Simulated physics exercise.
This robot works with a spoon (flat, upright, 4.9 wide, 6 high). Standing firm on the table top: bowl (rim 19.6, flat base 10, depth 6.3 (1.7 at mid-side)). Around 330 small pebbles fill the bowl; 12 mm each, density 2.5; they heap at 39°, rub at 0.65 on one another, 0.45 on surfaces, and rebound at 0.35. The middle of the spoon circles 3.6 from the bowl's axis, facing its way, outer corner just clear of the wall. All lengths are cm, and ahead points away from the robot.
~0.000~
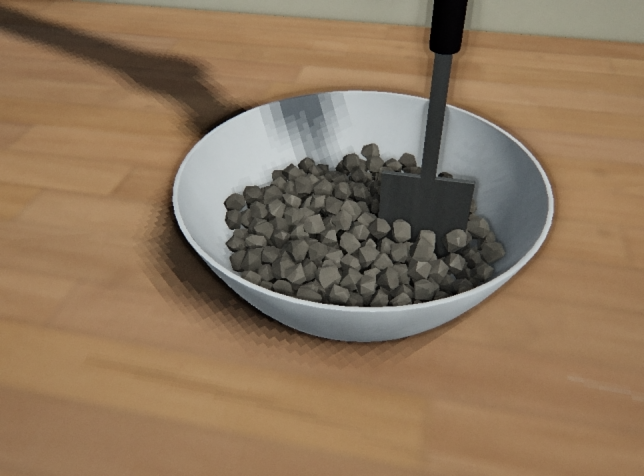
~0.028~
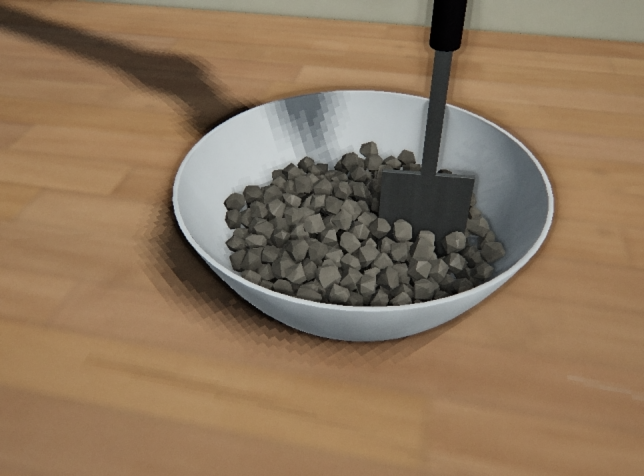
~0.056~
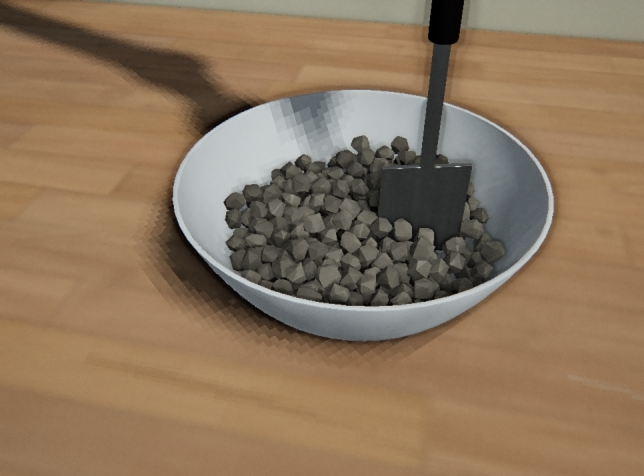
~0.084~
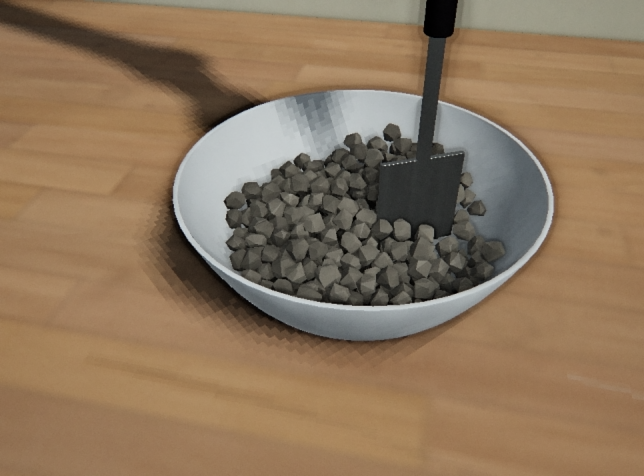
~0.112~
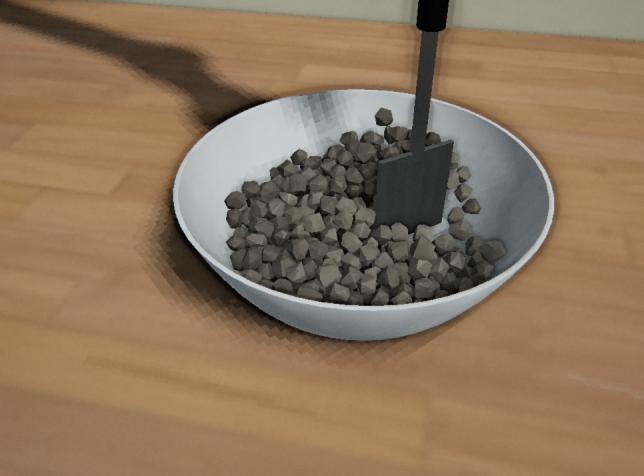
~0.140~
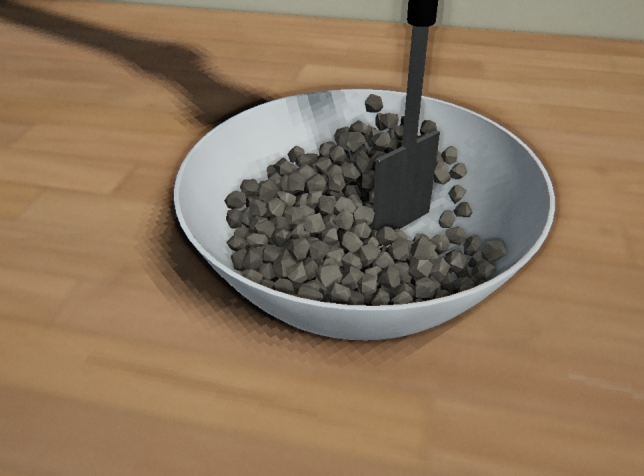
A dark flat spatula sweeping and turning through grey pebbles in a white bowl, pushing some up toward the far rim.
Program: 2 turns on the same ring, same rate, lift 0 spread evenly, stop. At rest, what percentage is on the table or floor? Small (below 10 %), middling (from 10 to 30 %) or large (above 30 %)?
On the table or floor the share is middling, from 10 to 30 %.
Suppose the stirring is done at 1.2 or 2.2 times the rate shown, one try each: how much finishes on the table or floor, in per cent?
About 20 and 40 per cent.
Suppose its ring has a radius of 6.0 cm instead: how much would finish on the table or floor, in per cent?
In that case some 10 per cent.
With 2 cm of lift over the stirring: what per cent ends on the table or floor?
Some 5 per cent.
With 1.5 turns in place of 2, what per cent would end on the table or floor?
In that case some 10 per cent.
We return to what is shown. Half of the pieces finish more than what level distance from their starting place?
Some 10 cm.
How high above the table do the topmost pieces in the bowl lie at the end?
About 7.0 cm.
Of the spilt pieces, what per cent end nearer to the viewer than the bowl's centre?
Some 50 per cent.
By 0.75 s, 316° round, highest piece 8 above the table; 320 in the bowl, 6 on the table or floor, 3 in flight or on the tool.
By 1.36 s, 219° round, highest piece 8 above the table; 299 in the bowl, 27 on the table or floor, 3 in flight or on the tool.
By 1.87 s, 0° round, highest piece 7 above the table; 277 in the bowl, 52 on the table or floor.
By 2.57 s, 0° round, highest piece 7 above the table; 277 in the bowl, 52 on the table or floor.
Final count, 277 in the bowl, 52 on the table or floor. That is 16 % on the table or floor.
